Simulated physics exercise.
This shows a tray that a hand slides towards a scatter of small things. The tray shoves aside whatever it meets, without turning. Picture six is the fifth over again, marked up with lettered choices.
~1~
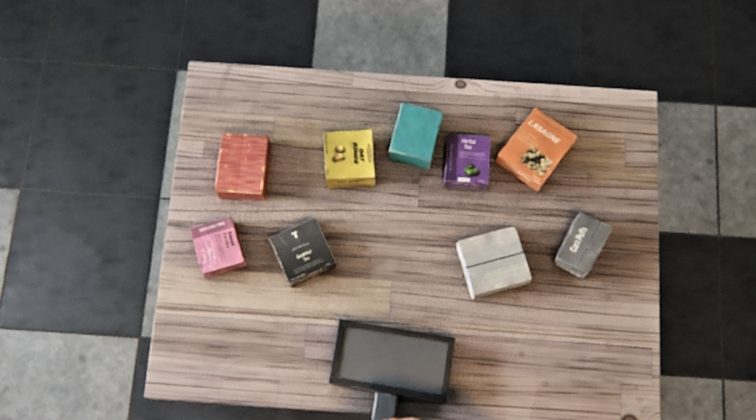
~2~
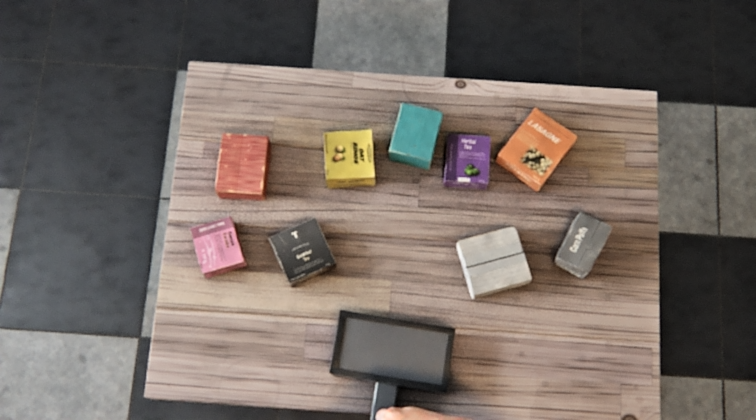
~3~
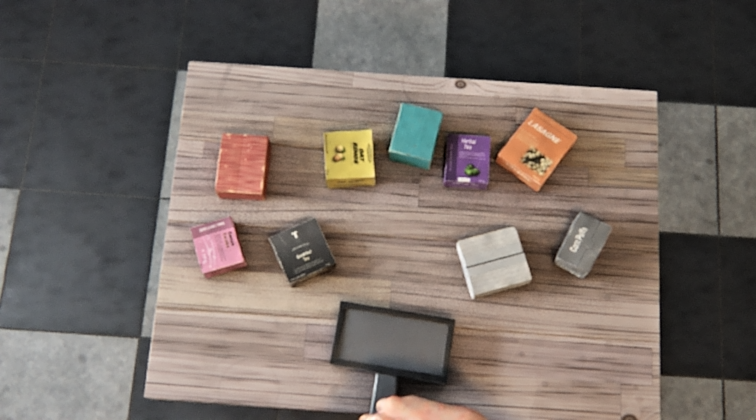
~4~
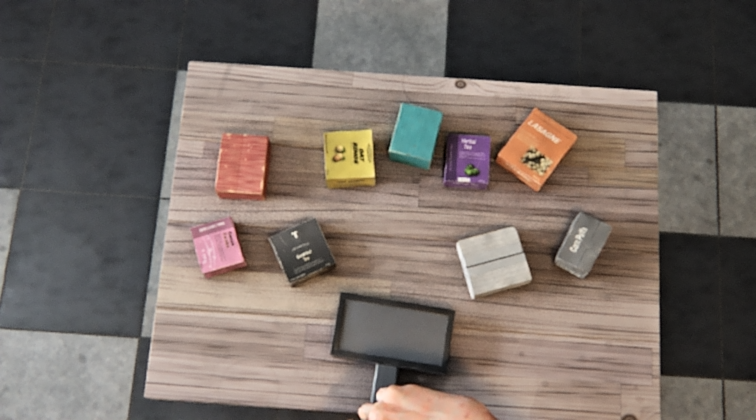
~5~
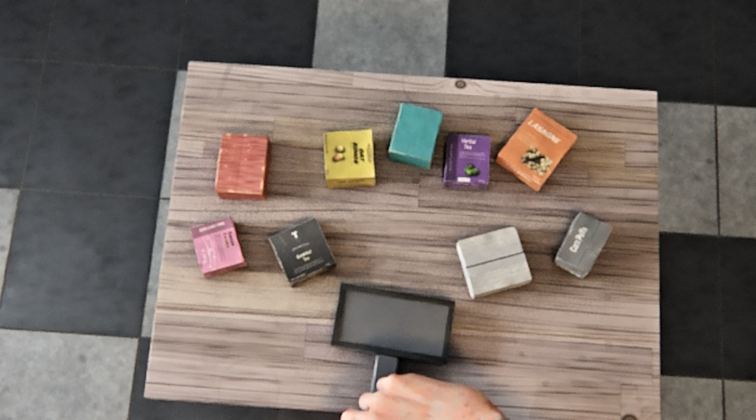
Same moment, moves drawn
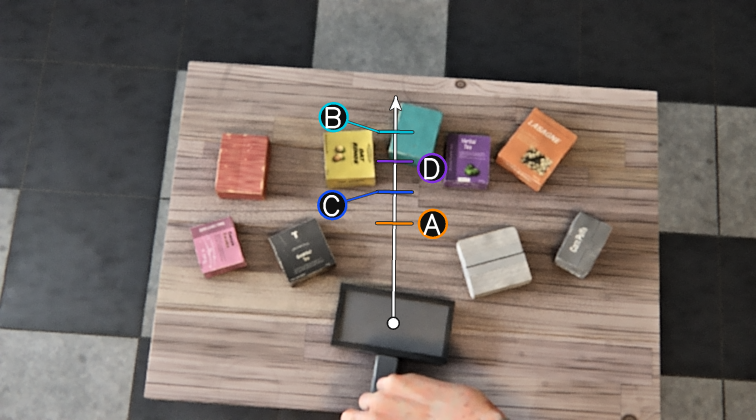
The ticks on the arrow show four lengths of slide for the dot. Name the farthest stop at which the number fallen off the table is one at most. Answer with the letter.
As far as mark B.
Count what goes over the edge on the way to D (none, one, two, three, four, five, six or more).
The count is none.
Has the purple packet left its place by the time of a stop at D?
Yes.
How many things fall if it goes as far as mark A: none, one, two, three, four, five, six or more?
The count is none.
On the marked copy, A at (394, 223); B at (395, 132); C at (395, 192); D at (395, 161); the arrow from (393, 323) to (396, 97); the white dot at (393, 323).
Following B. Soon after the start, tray (394, 254); pink box (219, 247); red block (243, 168).
Later, tray (395, 186); yellow packet (356, 126); purple packet (473, 148).
In the end, tray (395, 136); yellow packet (357, 77); turquoise block (416, 84); none fallen.
As for the rest, A is within the limit but short; C is within the limit but short; D is within the limit but short.
